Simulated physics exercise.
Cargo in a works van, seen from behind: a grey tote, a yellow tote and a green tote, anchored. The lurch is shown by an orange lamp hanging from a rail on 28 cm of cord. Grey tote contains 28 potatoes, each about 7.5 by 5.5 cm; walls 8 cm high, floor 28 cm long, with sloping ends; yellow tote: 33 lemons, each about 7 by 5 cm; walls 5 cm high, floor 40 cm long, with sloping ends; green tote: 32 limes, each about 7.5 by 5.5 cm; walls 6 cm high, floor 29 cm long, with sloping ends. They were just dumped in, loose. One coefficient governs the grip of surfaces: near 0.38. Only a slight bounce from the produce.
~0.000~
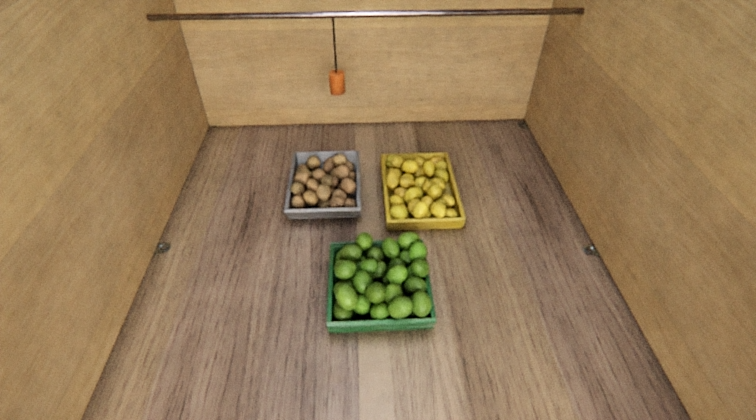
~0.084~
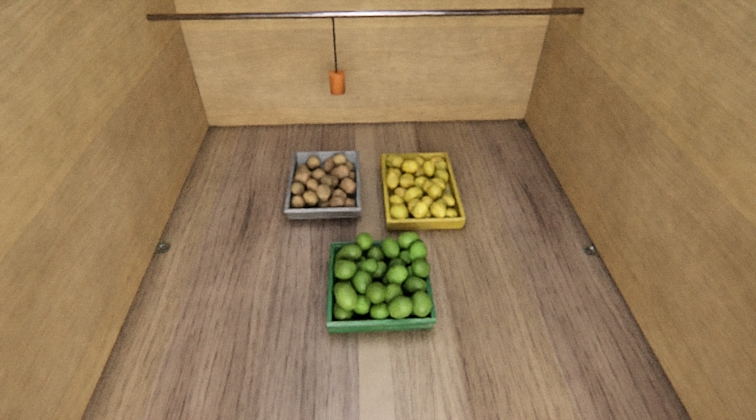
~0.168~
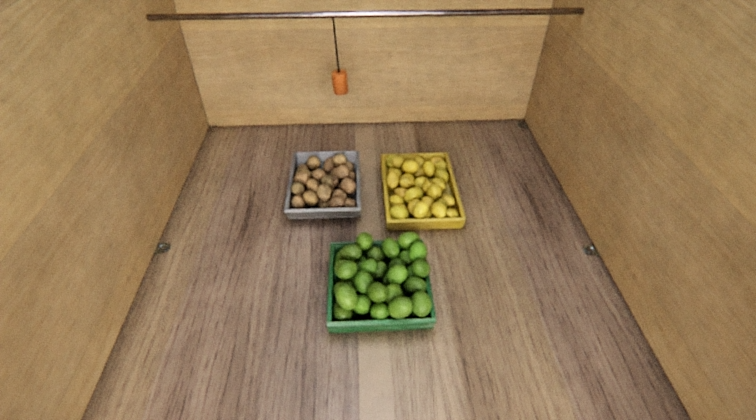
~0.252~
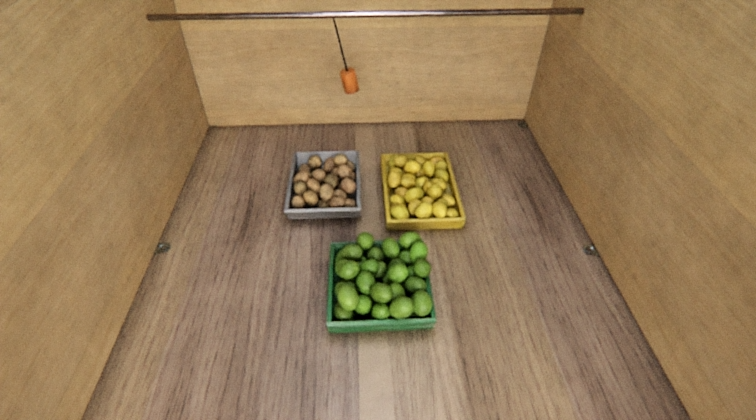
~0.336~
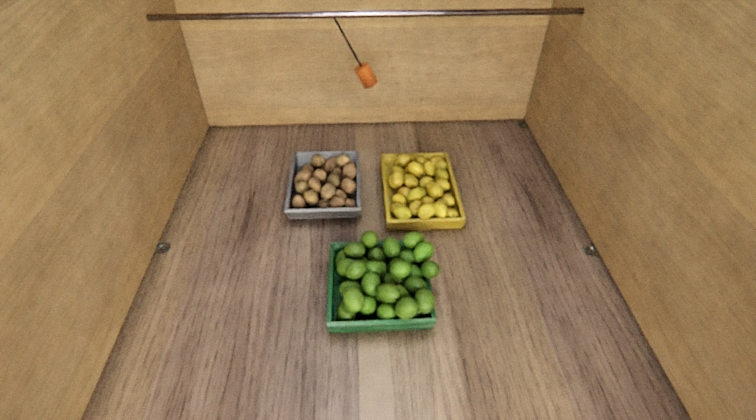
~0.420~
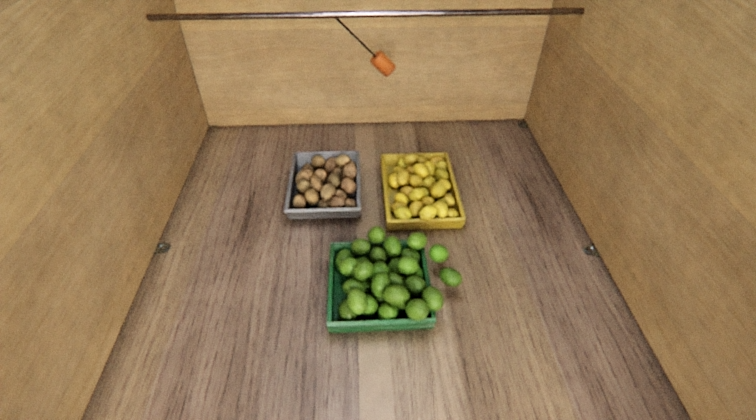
An orange lamp hangs straight down from a rail above a grey tote of potatoes, a yellow tote of lemons and a green tote of limes. It swings steadily out to the right as the limes shift the same way, and two leave the green tote over its right side.
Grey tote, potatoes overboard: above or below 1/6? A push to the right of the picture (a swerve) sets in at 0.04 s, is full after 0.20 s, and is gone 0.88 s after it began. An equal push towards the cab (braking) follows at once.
Below.
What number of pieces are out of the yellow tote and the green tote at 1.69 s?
Estimate at that time - yellow tote 8, green tote 12, give or take.
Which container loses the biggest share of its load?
Green tote.
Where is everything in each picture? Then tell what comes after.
In the first picture (places track the rim corner closest to us here), grey tote (286, 209); green tote (329, 322); lamp cord 0° off upright; all still inside.
The second picture shows grey tote (286, 209); lamp cord 0° off upright.
The third picture shows grey tote (286, 209); lamp cord 3° off upright.
The fourth picture shows grey tote (286, 209); lamp cord 11° off upright.
The fifth picture shows grey tote (286, 209); lamp cord 26° off upright.
The sixth picture shows grey tote (286, 209); green tote (329, 322); lamp cord 44° off upright; 2 out, the lowest lime at (451, 277).
After 0.74 s, the grey tote has all 28, the yellow tote is down by 3 of 33 and the green tote is down by 9 of 32.
After 1.13 s, the grey tote has all 28, the yellow tote is down by 6 of 33 and the green tote is down by 12 of 32.
After 1.69 s, the grey tote is down by 1 of 28, the yellow tote is down by 7 of 33 and the green tote is down by 12 of 32.
When it is over (at 2.40 s), the grey tote is down by 1 of 28, the yellow tote is down by 7 of 33 and the green tote is down by 12 of 32. Asked share, 1 of 28, 4 per cent.
